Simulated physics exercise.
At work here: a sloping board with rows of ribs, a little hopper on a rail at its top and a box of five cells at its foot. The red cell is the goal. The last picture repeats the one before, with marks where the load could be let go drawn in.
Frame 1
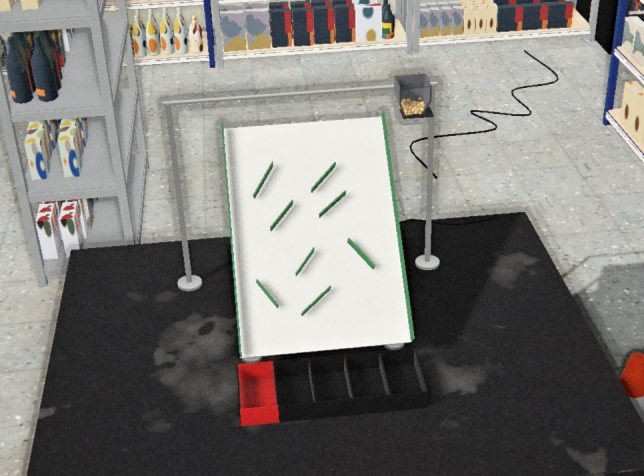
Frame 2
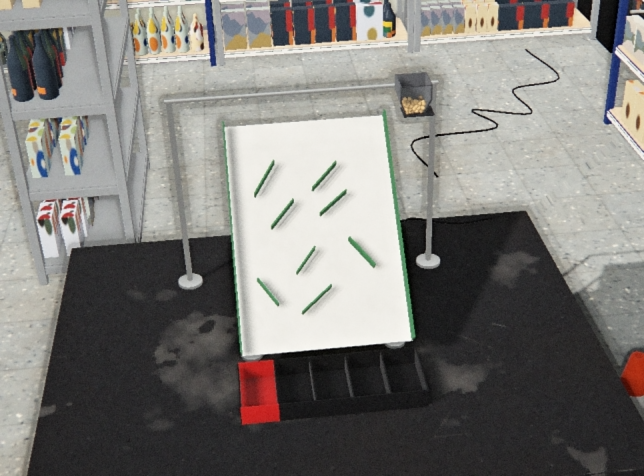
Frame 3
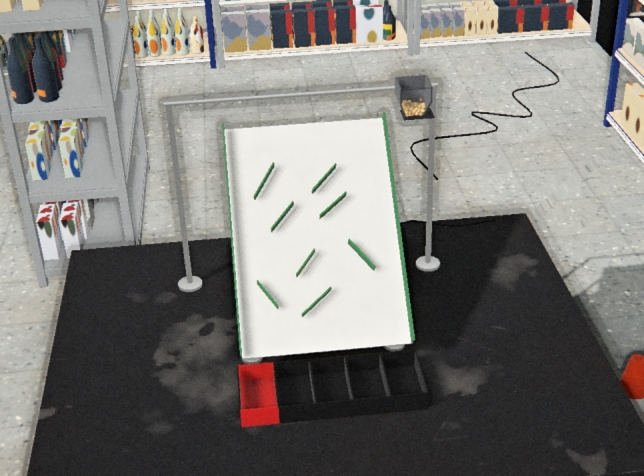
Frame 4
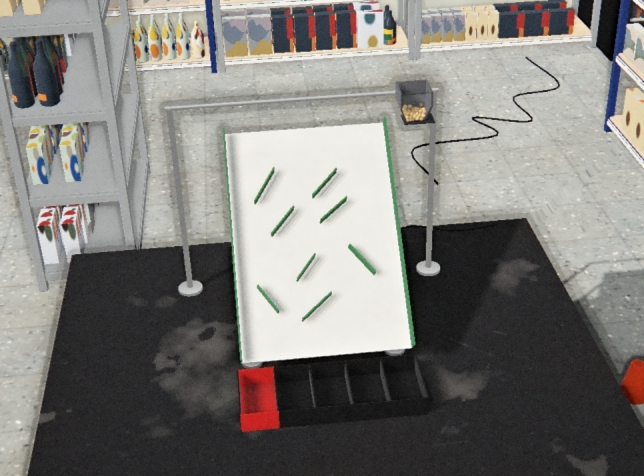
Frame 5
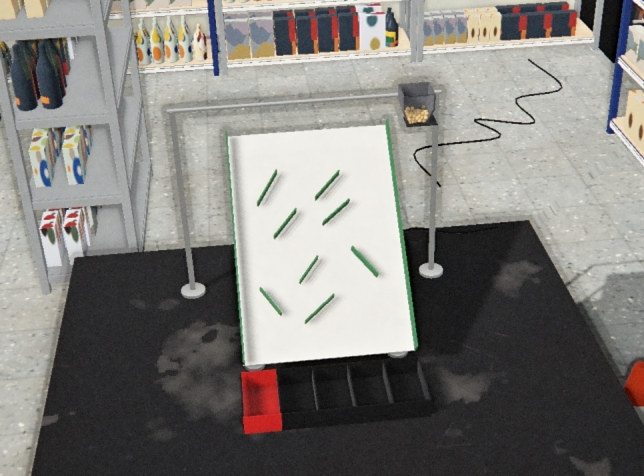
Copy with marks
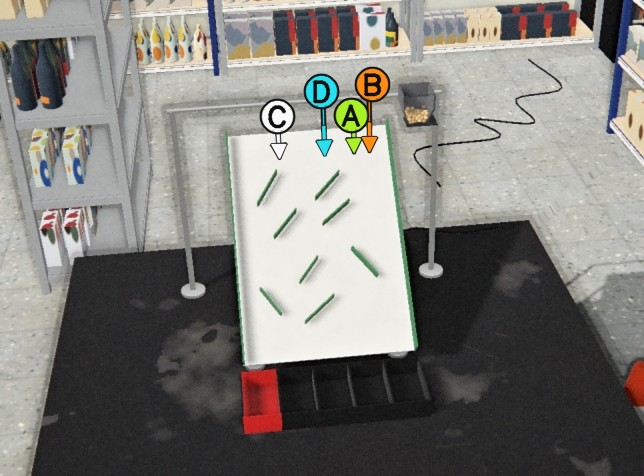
In a store aisle, a white ribbed board stands below a small hopper, nothing moving.
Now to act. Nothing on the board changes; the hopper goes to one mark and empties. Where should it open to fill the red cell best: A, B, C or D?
The best mark is C.
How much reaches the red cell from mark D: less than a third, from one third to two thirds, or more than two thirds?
It is less than a third.
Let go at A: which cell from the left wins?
The fifth.
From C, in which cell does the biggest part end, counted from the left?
It is the first one.
On the marked copy, mark A meets the board at (354, 147); mark B meets the board at (369, 146); mark C meets the board at (279, 153); mark D meets the board at (324, 150).
If A is chosen, just a few in the red cell, almost all in other cells, just a few outside the box.
If B is chosen, not one piece in the red cell, every piece in other cells.
If C is chosen, roughly two thirds in the red cell, roughly a third in other cells.
If D is chosen, about a tenth in the red cell, almost all in other cells.
